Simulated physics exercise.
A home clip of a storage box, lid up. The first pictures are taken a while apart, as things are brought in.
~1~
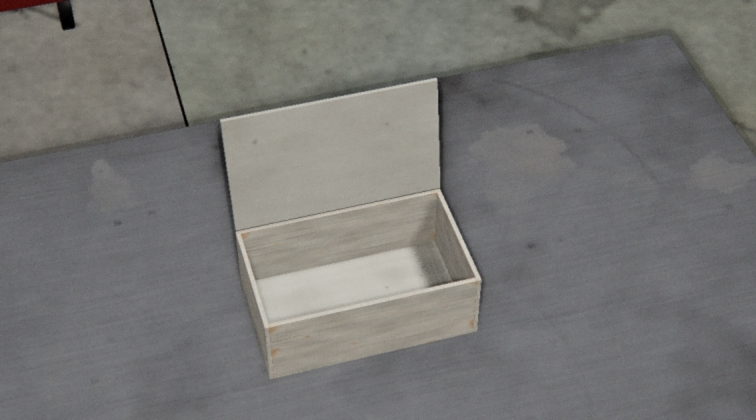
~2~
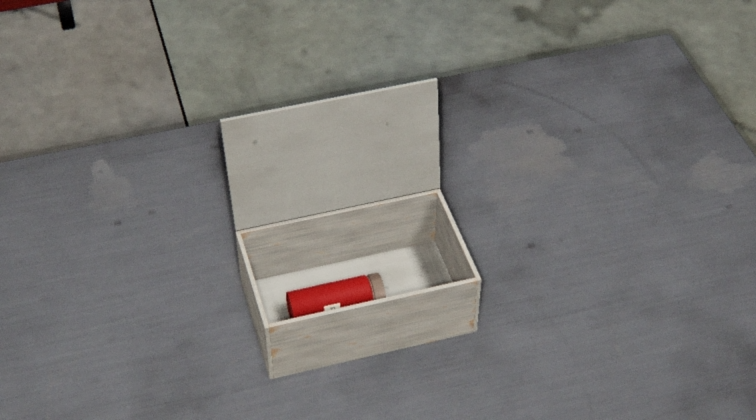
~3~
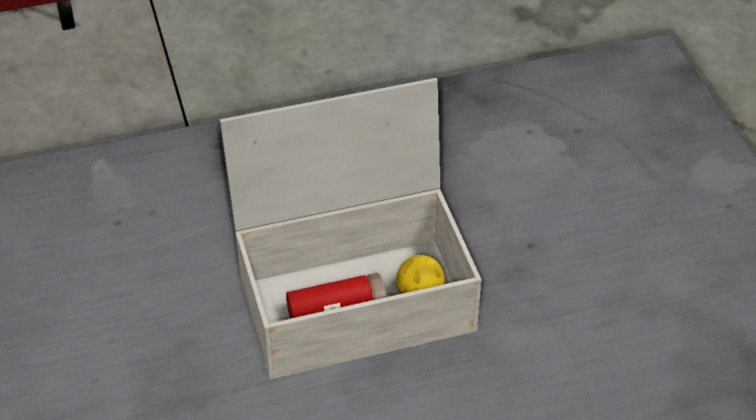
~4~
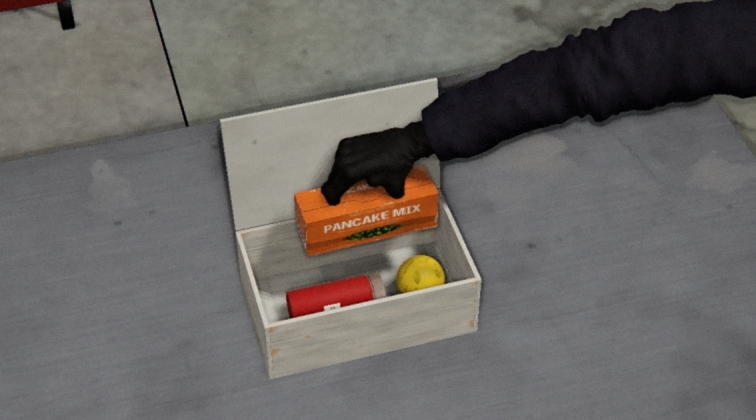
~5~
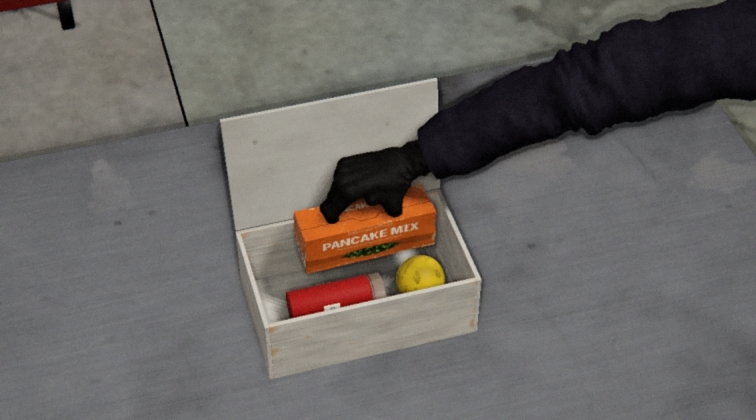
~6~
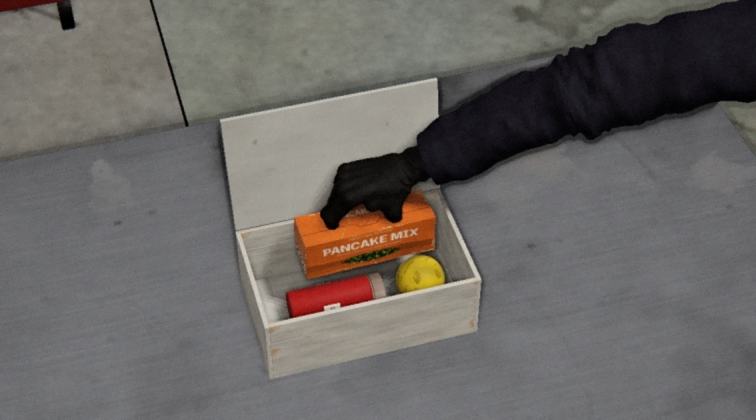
At first an open wooden box sits empty on a gray surface, then a red shaker lies inside it, and next a round yellow object appears to its right. A black-gloved hand reaching in from the right then lowers an orange pancake mix carton a short way into the box behind them.
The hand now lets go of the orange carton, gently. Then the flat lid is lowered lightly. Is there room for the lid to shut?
Here the lid closes.
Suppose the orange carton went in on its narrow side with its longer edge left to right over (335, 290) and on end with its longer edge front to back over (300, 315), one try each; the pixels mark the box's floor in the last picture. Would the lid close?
First, it shuts flat; second, it is held up.
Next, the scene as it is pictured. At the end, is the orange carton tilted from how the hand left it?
It ends up tilted.
Then, 0.90 s past the last view, lid starting down; orange carton on its side near (378, 266); red shaker displaced about its own width; yellow ball displaced a little.
Then, 1.70 s past the last view, lid 46° above the rim; orange carton on its side near (378, 266); red shaker displaced about its own width; yellow ball displaced a little.
Finally, lid shut; down or leaning hard in the box, orange carton; moved from the start, red shaker; yellow ball still in place. Final places as the last picture's camera would see them, orange carton near (378, 266).
